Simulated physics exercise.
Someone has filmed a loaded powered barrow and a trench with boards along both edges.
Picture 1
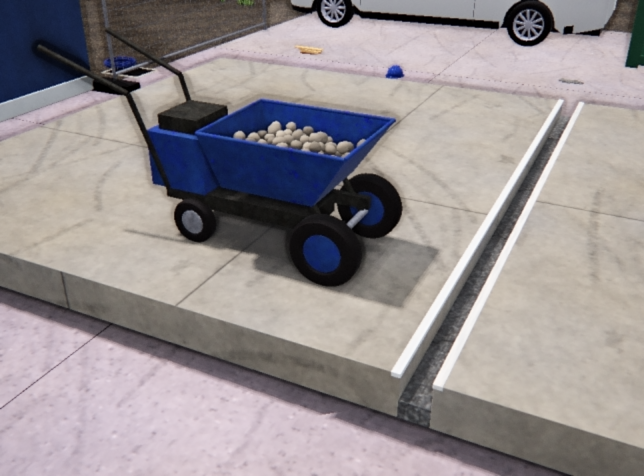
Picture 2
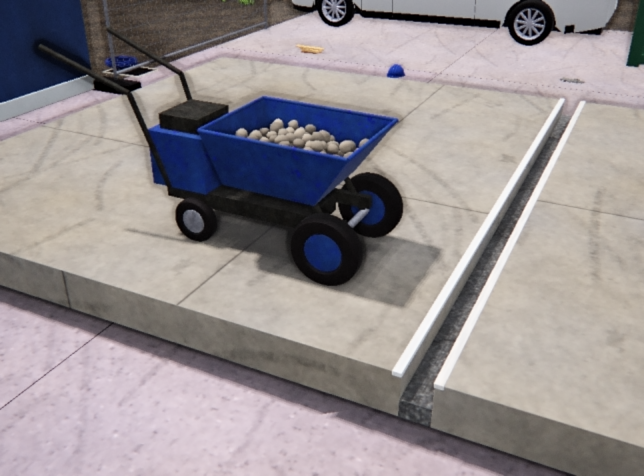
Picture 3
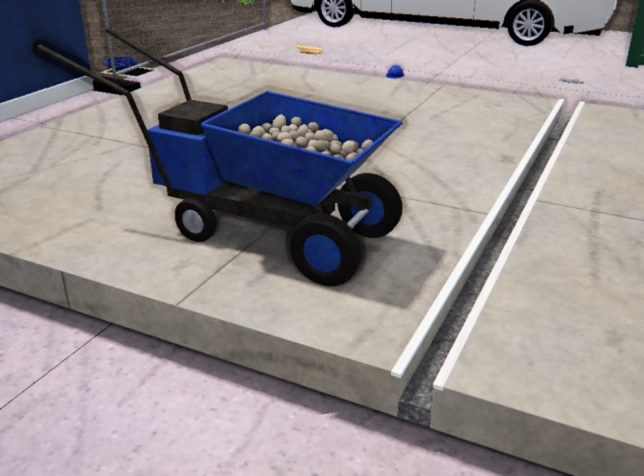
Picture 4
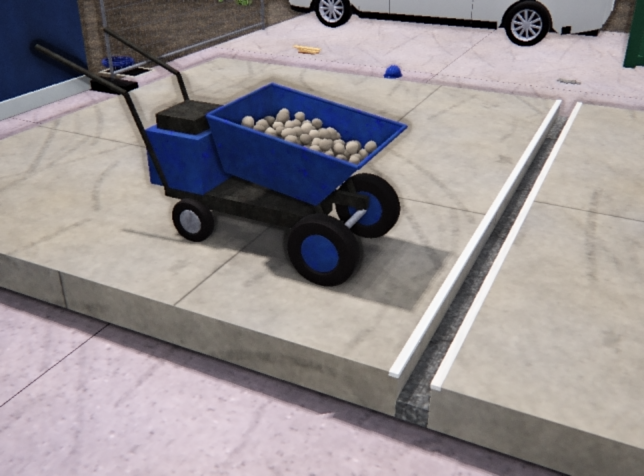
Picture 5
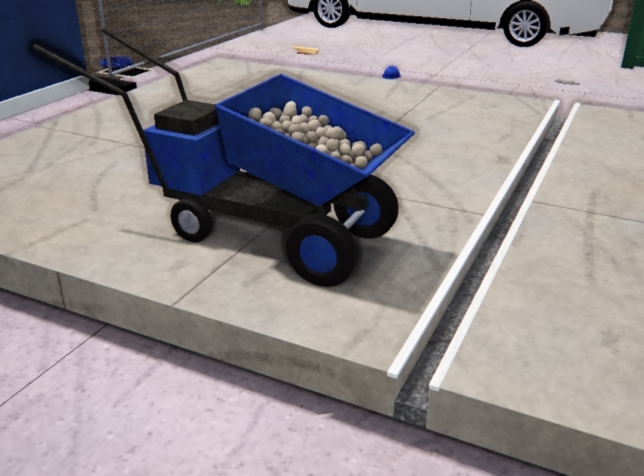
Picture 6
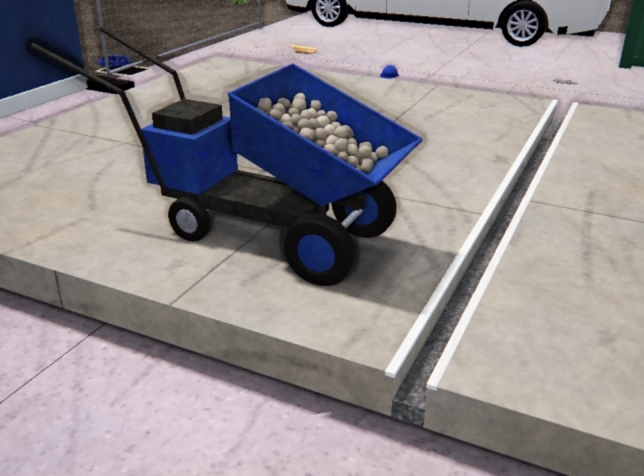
Blue powered barrow loaded with river pebbles standing beside a board-edged trench, its skip gradually tilting forward to the right.
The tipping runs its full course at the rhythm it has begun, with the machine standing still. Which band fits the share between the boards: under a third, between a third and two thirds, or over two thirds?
The trench ends with between a third and two thirds of it.
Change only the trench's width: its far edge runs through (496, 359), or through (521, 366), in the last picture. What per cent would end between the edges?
Roughly 90 per cent, and 100 per cent.
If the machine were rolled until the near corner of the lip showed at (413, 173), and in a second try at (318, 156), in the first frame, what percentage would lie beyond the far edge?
Near 90 % and 10 %.
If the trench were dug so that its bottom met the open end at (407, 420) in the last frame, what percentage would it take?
It comes to 60 per cent or so.
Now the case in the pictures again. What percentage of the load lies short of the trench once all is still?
Near 15 %.
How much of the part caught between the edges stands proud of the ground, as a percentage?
Near 35 %.
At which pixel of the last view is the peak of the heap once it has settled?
Around (451, 276).
Soon after the last picture, skip tipped steeply; all in the skip.
A little later, skip tipped right over; most in the skip; a stray few short of the trench; a small part in or heaped over the trench; a stray few beyond it; a small part falling.
Later still, skip tipped right over; about a quarter in the skip; a small part short of the trench; about half in or heaped over the trench; about a quarter beyond it.
At rest, skip tipped right over; a stray few in the skip; a small part short of the trench; about half in or heaped over the trench; about a third beyond it.
